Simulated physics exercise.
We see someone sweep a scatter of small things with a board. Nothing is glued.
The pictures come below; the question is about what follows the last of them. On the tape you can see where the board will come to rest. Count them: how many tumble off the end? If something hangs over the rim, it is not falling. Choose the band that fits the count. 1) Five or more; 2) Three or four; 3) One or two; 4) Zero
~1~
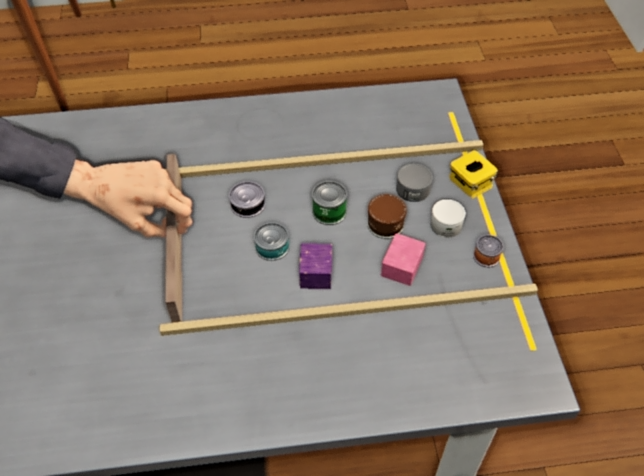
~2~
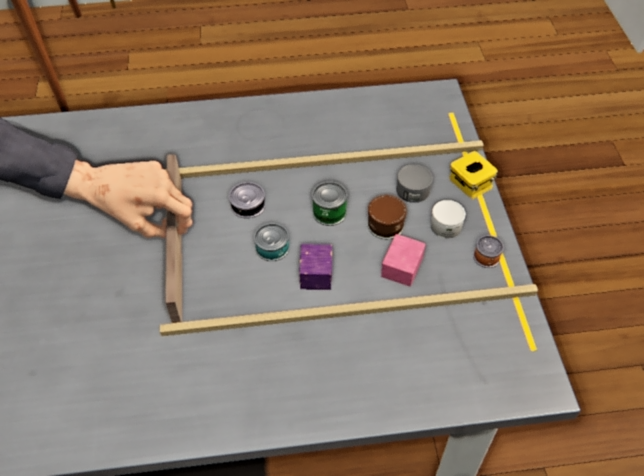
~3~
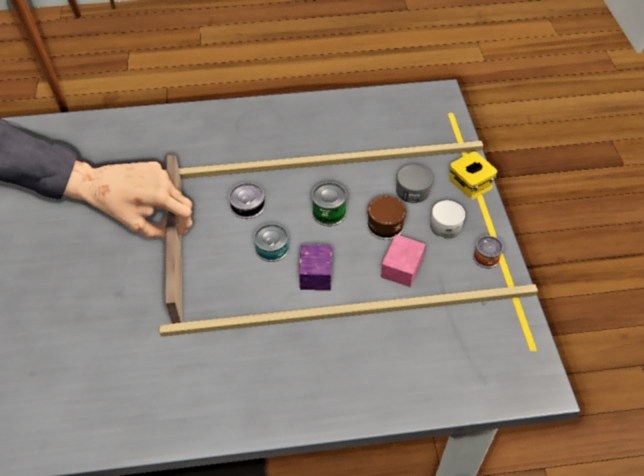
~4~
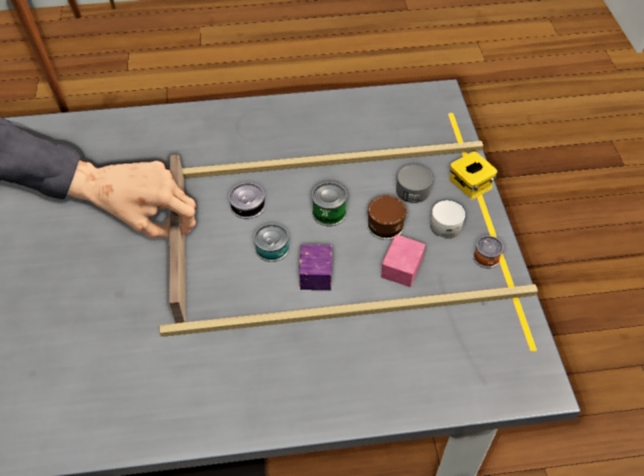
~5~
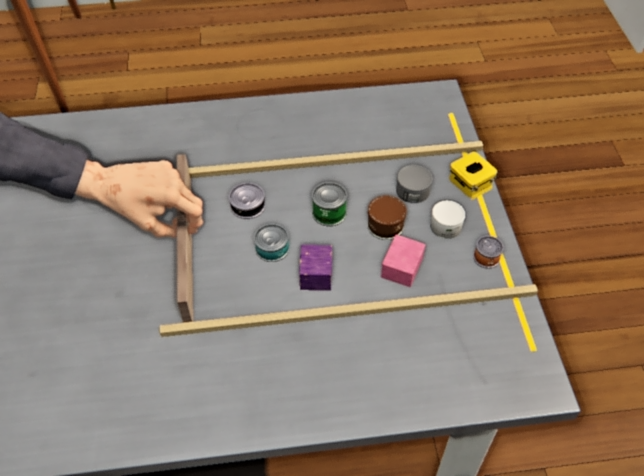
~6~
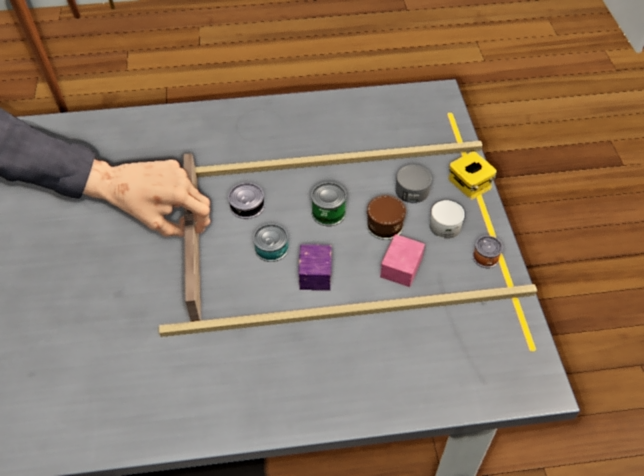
1, five or more.
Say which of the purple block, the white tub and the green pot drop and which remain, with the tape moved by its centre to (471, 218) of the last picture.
In short: Purple block safe, white tub gone, green pot safe.
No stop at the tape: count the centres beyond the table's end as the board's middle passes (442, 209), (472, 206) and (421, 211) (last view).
Going through the three positions, you'd get 3, 6 and 0.
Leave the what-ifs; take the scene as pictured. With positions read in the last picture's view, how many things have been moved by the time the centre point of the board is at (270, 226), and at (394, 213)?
2 by the first point, 8 by the second.
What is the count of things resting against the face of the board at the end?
Contact count: 4.
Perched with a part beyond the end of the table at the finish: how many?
So the number is 4.
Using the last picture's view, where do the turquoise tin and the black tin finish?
The turquoise tin ends at (508, 222) and the black tin at (489, 171).
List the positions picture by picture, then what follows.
Yellow case (472, 175); orange tin (488, 251); white tub (447, 219); board (174, 234); tape (487, 216), in the first picture.
Orange tin (488, 251); grey tub (414, 184), in the second picture.
White tub (447, 220); turquoise tin (272, 243), in the third picture.
Yellow case (472, 176); board (177, 235), in the fourth picture.
Orange tin (488, 252); brown pot (386, 218), in the fifth picture.
Yellow case (471, 176); orange tin (488, 252); white tub (447, 220); board (192, 234); tape (486, 217), in the sixth picture.
Soon after, none off yet; yellow case at rest near (471, 176); orange tin at rest near (488, 252); white tub at rest near (447, 220).
After that, none off yet; yellow case at rest near (472, 176); orange tin at rest near (488, 252); white tub displaced about its own width near (481, 219).
In the end, the number that fall off is five or more; gone, brown pot, pink block, grey tub, white tub, orange tin and yellow case.
